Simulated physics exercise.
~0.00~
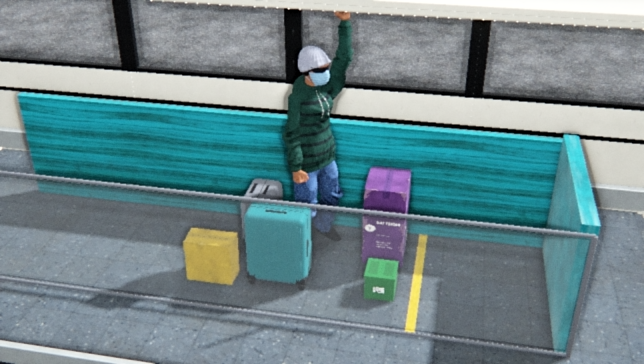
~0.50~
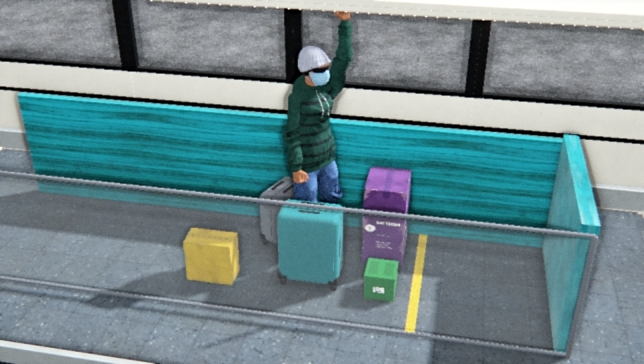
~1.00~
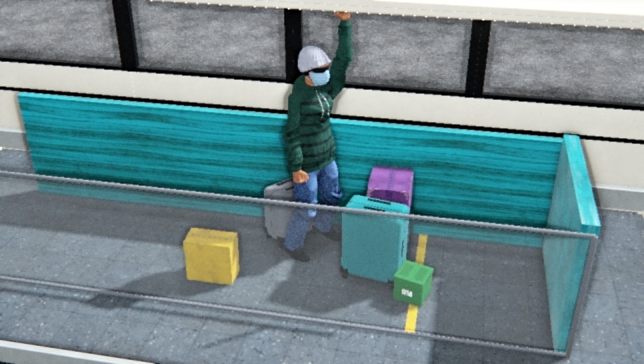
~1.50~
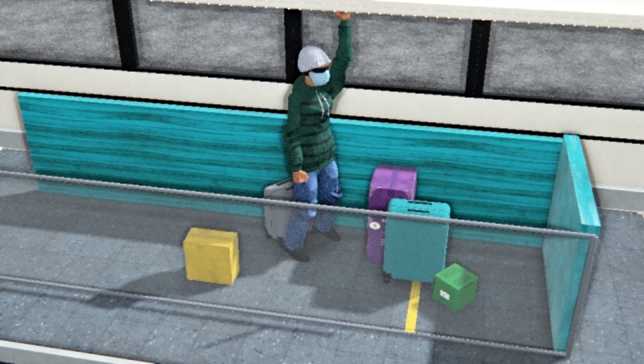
At the start, a masked passenger in a white cap and green jacket grips the overhead rail in a bus bay, with a grey case, a teal case, a purple bag, a yellow carton and a green tub standing around. The teal and grey cases roll right, the grey one passing behind the teal. The teal case keeps rolling and the green tub shifts right onto the yellow line. Finally, the teal case stands upright in front of the purple bag, at the line, and the tub rests beyond it. The grey case, purple bag and unmoved yellow carton remain short of the line.
